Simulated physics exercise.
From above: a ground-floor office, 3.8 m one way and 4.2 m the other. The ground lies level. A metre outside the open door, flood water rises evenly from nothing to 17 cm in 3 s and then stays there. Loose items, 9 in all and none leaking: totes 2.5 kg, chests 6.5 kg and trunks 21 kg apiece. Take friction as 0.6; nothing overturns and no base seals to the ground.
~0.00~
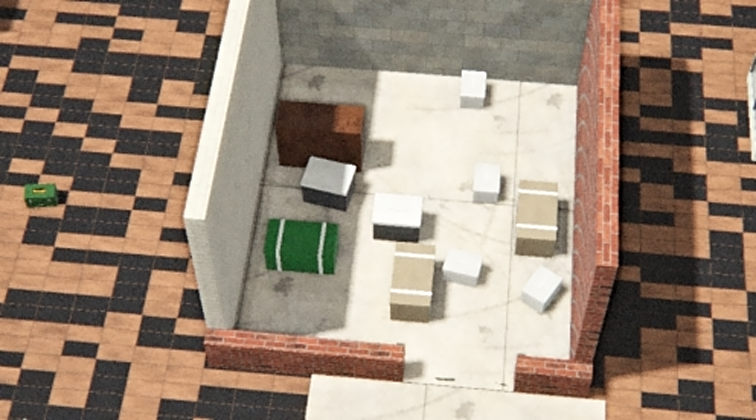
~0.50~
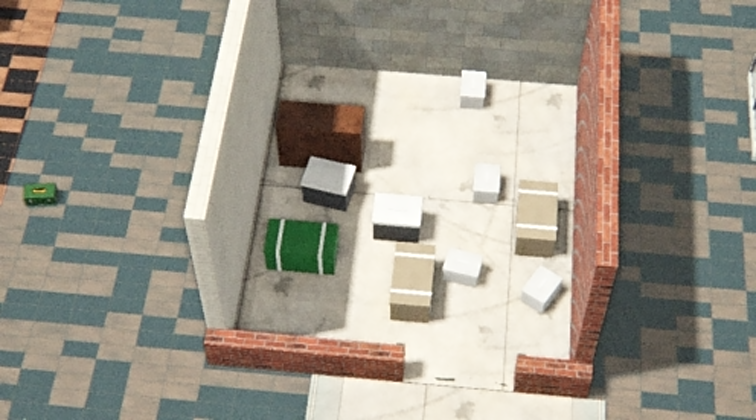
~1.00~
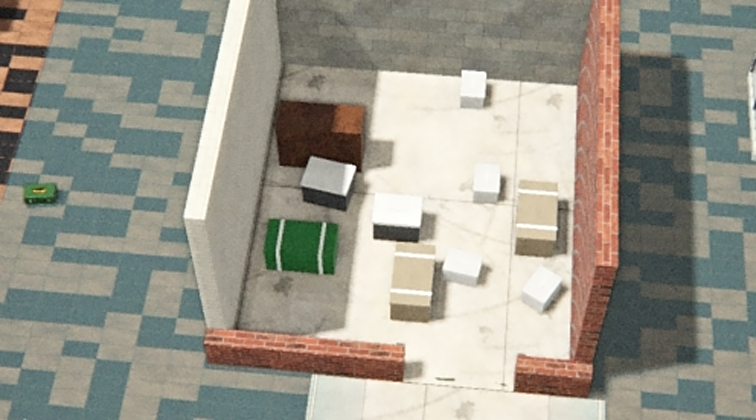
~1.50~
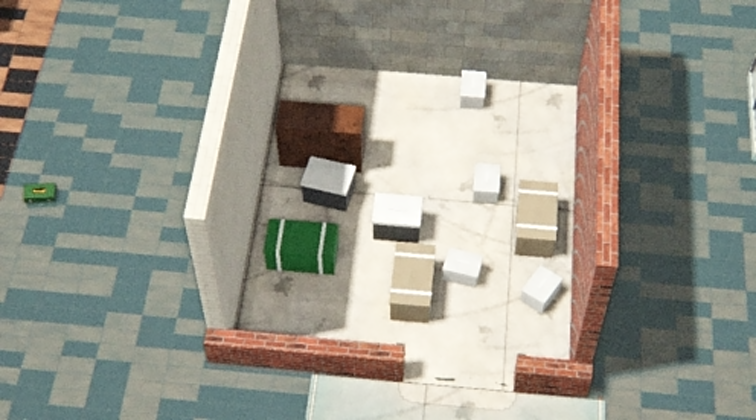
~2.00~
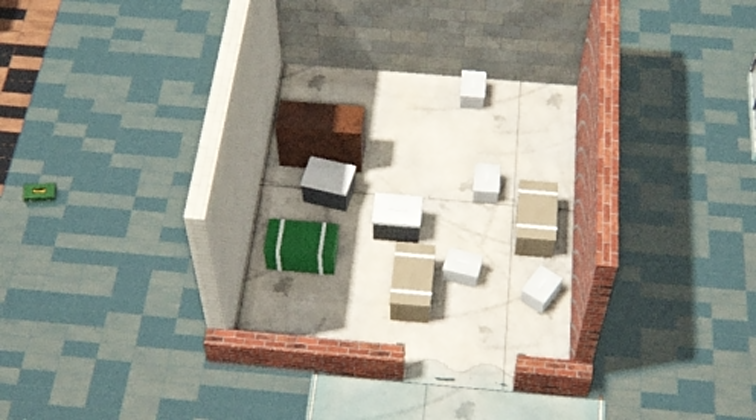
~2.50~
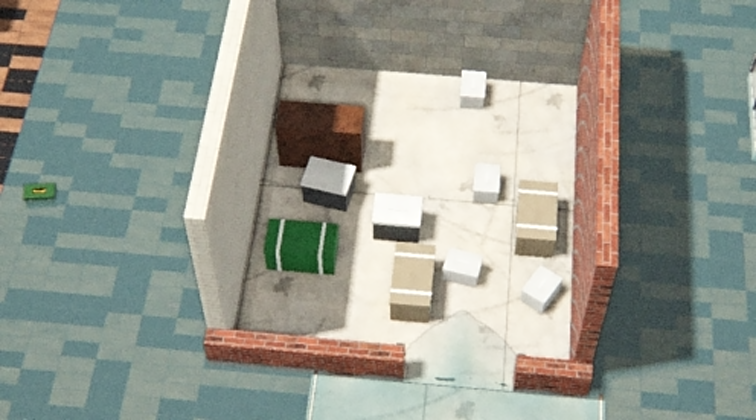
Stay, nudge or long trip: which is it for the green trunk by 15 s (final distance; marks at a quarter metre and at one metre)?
The green trunk is nudged along.
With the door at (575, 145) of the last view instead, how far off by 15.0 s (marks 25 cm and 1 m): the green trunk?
In that case the green trunk travels far.
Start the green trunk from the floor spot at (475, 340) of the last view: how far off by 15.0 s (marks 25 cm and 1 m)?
It travels far.
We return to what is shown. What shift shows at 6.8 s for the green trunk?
About 0 cm.
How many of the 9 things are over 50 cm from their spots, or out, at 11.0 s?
By then 5.
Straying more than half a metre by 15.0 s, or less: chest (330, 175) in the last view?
It is under.
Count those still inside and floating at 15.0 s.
9 of them.
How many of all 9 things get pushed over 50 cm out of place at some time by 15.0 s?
That makes 8.
After 3.5 s the green trunk is near (301, 238), 0.0 m from its start, aground; 0 afloat.
After 6.8 s the green trunk is near (301, 238), 0.0 m from its start, aground; 4 afloat.
After 11.0 s the green trunk is near (301, 238), 0.0 m from its start, aground; 6 afloat.
After 15.0 s the green trunk is near (276, 280), 0.6 m from its start, afloat; 9 afloat.
